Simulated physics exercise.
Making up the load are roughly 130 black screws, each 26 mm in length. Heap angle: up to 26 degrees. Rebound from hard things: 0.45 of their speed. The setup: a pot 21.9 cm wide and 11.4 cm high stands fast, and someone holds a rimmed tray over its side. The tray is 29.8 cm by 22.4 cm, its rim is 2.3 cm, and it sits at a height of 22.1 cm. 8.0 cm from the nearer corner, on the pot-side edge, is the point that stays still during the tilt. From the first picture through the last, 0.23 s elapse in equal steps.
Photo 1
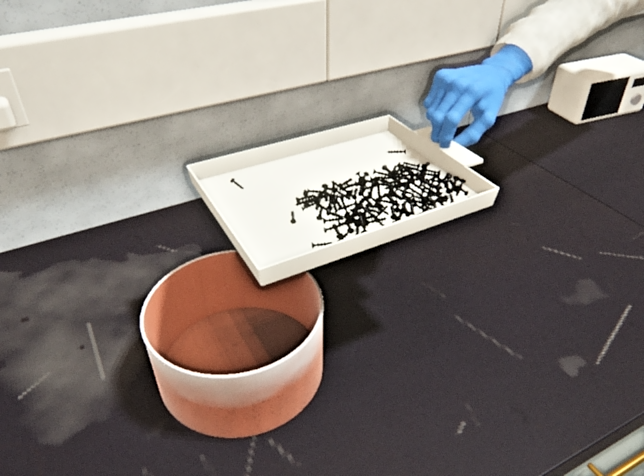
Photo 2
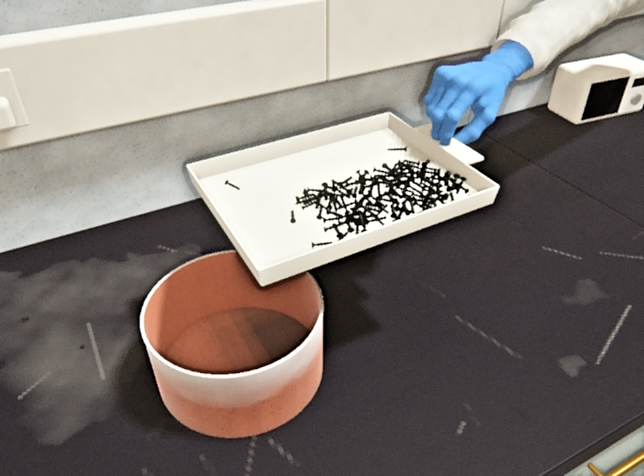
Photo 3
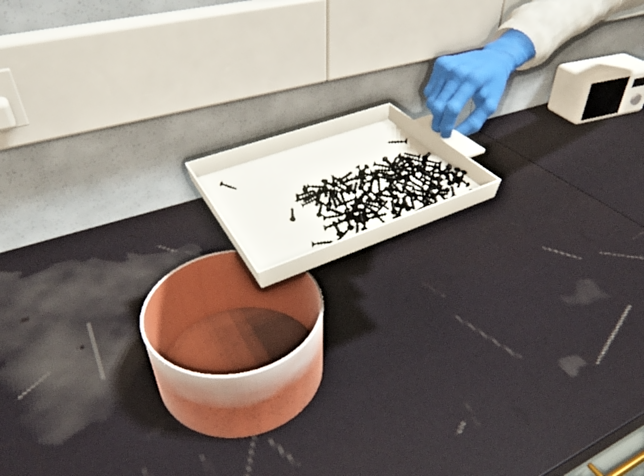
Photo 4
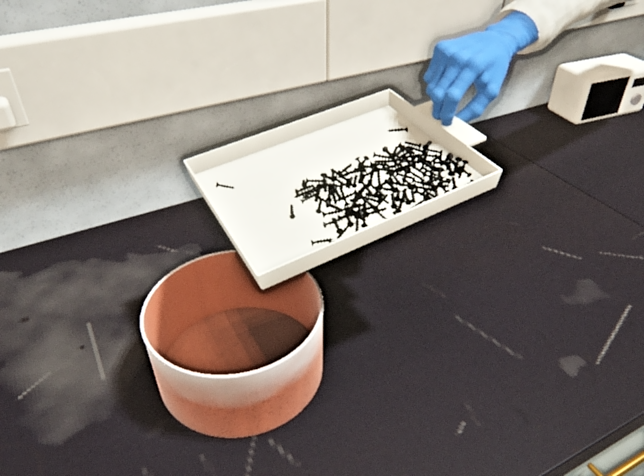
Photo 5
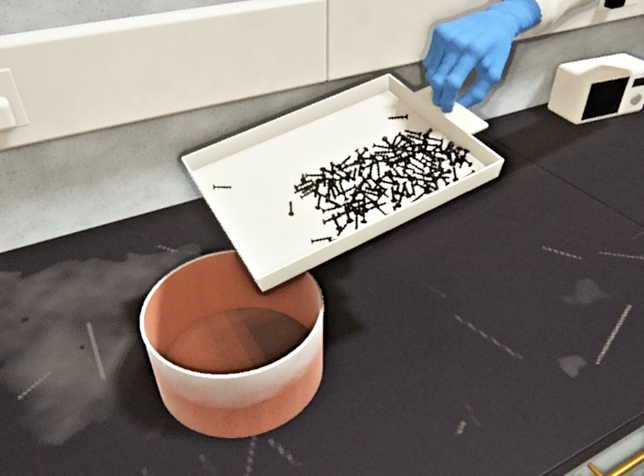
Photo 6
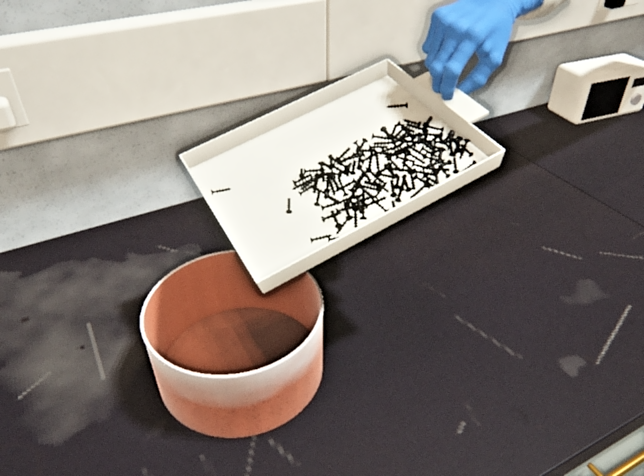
On a dark, scuffed countertop, a blue-gloved hand raised the far right end of a white tray of black screws, slanting it toward a reddish pot while the screws stayed heaped in place.
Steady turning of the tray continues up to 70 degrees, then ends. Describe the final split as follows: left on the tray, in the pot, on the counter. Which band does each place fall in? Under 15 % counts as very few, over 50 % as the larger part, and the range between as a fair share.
Tray: A fair share. Pot: A fair share. Counter: A fair share.
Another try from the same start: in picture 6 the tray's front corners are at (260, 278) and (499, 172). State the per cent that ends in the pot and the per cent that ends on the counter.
You'd end with pot at 25 and counter at 40.
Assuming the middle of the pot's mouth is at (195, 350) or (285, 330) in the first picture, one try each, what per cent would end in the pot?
I'd say some 70 per cent for the first and some 65 per cent for the second.
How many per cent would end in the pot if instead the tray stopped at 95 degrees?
I'd expect some 65 per cent in the pot.
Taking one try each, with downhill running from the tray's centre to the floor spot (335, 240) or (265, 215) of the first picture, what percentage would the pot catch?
Roughly 5 per cent on the first try and 45 per cent on the second.
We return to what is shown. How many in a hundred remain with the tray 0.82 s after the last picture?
Close to 35 in a hundred.
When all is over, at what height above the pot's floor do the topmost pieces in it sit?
1.5 cm.
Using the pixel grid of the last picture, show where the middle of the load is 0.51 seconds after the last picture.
Around (281, 256).
Then, 0.31 s after the last picture, tilt 43 degrees; the tray holds 100 %, the pot 0 %.
Then, 0.51 s after the last picture, tilt 60 degrees; the tray holds 100 %, the pot 0 %.
Then, 0.82 s after the last picture, tilt 70 degrees; the tray holds 35 %, the pot 25 %.
In the end, tray 25 %, pot 35 %, counter 40 %.
